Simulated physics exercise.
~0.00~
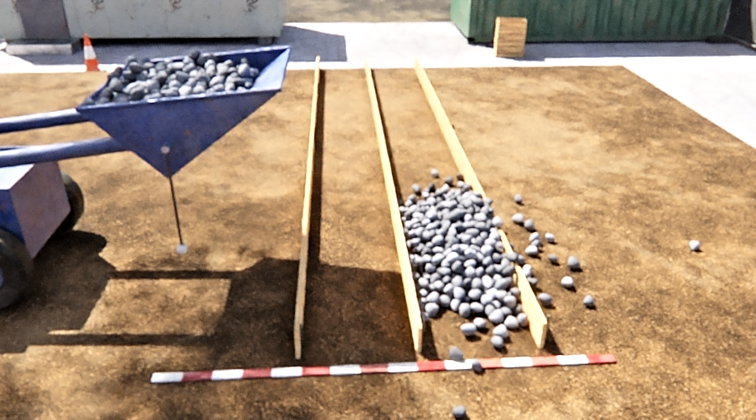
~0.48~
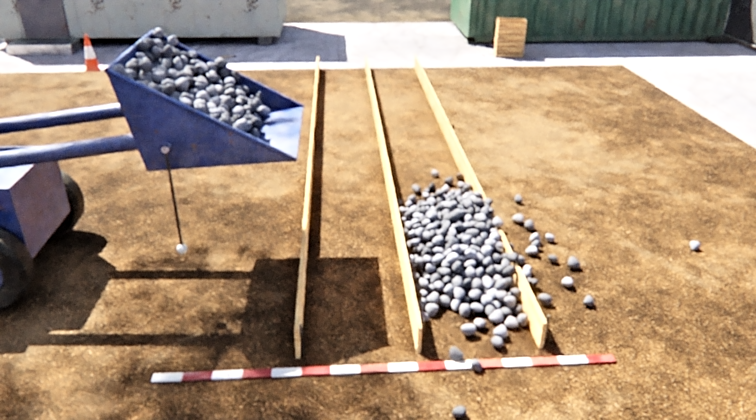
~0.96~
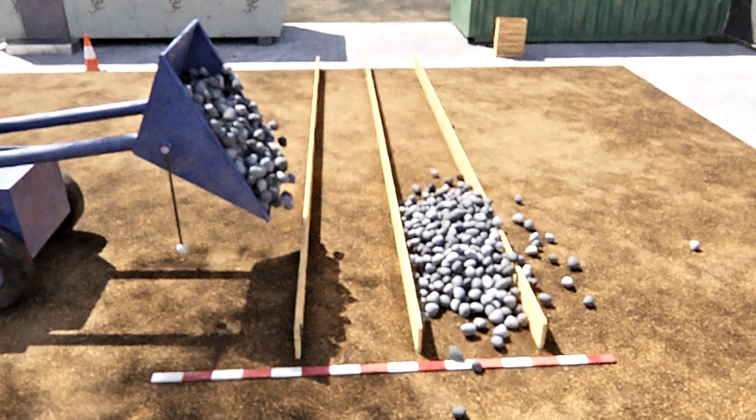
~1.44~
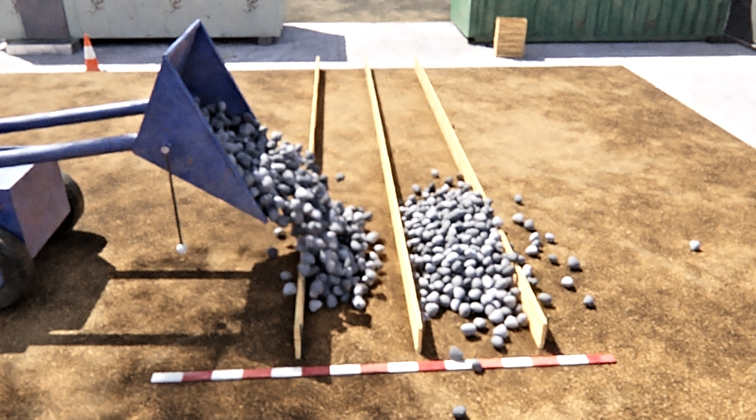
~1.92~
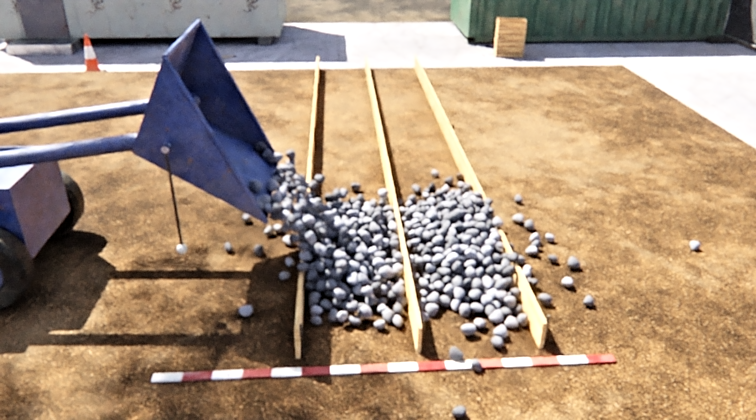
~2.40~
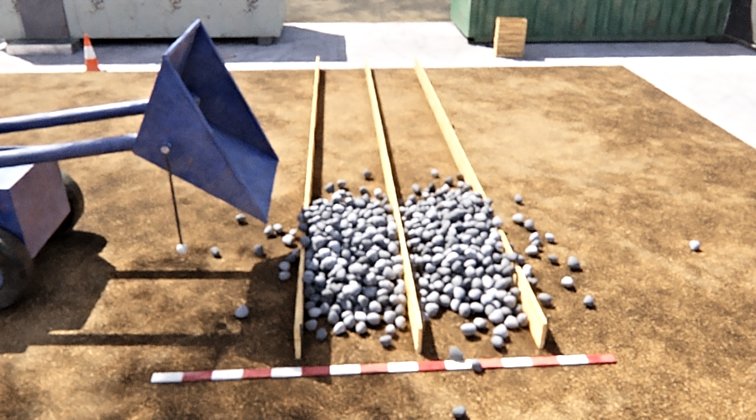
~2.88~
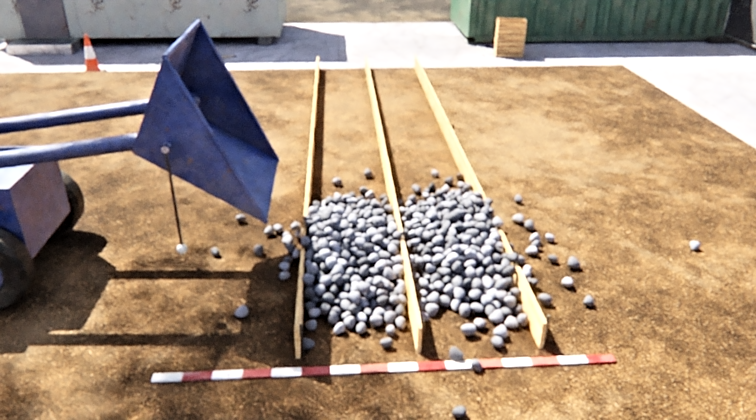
On a sunlit patch of bare brown ground, a blue loader at the left holds a bucket heaped with grey stones beside three long wooden planks. An earlier pile already lies between the middle and right planks, with strays beyond. The bucket tips steeply to the right, and the stones slide toward its lip. They pour over the left plank into the empty bay, spreading against the middle plank while a few scatter short. Finally the emptied bucket stays tilted, and the two piles rest side by side, the older one seemingly unchanged.
